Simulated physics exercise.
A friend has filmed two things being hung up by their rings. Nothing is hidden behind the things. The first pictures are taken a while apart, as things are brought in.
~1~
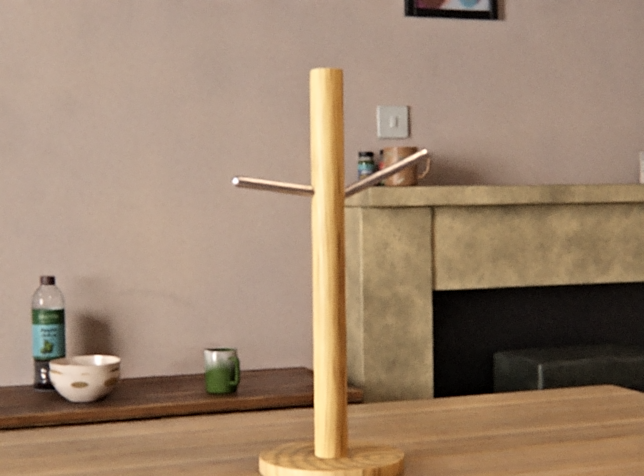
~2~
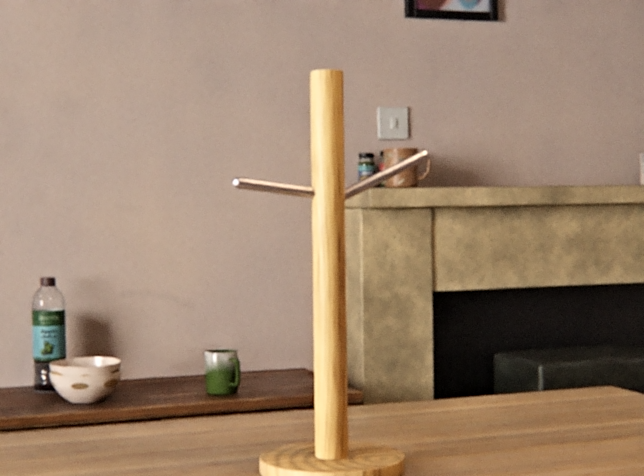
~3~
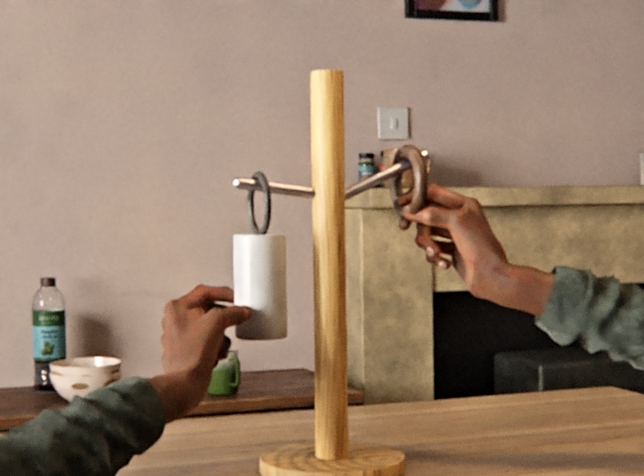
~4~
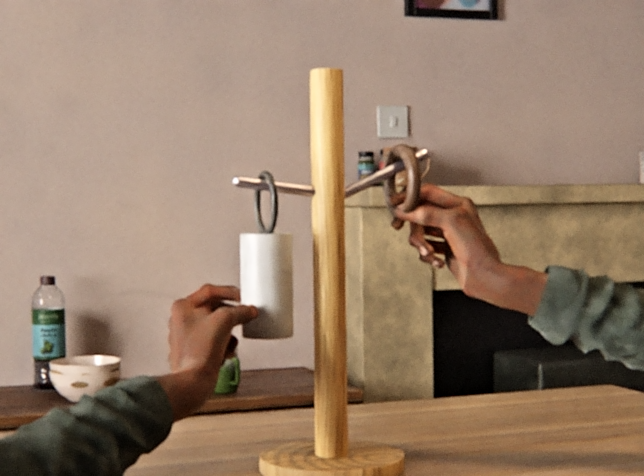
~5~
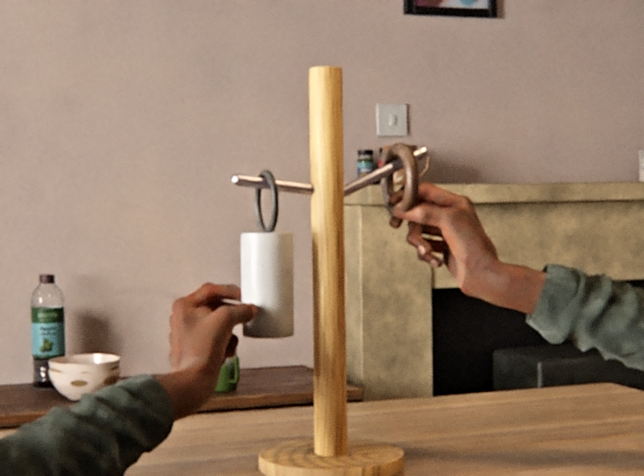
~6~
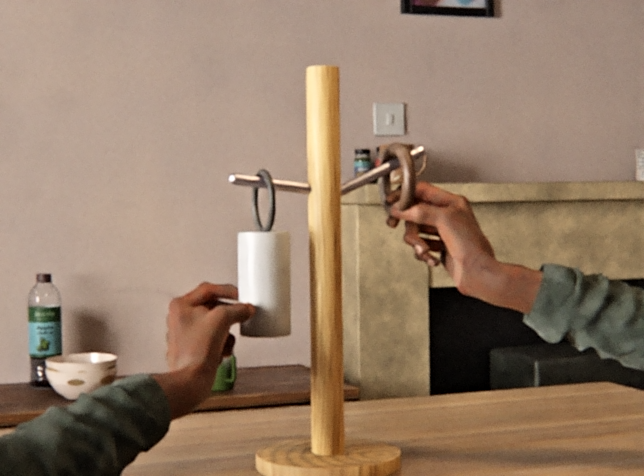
Two hands appear at a bare wooden peg stand on a table, the left holding a white cylinder whose ring loops a peg, the right holding a brown ring around the other peg; afterwards they barely move.
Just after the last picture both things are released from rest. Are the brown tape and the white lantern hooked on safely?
The brown tape remains hooked, the white lantern remains hooked.
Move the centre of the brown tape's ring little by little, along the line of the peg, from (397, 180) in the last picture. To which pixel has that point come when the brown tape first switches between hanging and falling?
Close to (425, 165).
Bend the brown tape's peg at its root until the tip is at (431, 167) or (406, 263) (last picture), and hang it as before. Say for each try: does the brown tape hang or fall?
The brown tape remains hooked; falls off.
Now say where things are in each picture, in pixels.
Peg stand (336, 270), in the first picture.
Peg stand (336, 272), in the second picture.
Still on the way; brown tape (408, 182); peg stand (336, 272), in the third picture.
Still on the way; white lantern (267, 253); peg stand (336, 270), in the fourth picture.
Still on the way; brown tape (400, 181); peg stand (335, 269), in the fifth picture.
In place, still held; brown tape (397, 180); white lantern (265, 252); peg stand (332, 268), in the sixth picture.
Then, 0.24 s later than the last frame, brown tape tilted by 7° near (393, 184); white lantern at rest near (264, 253).
Then, 0.58 s later than the last frame, brown tape tilted by 5° near (370, 195); white lantern at rest near (264, 253).
When it is over, the brown tape stays on its peg, near (347, 207); the white lantern stays on its peg, near (264, 253).
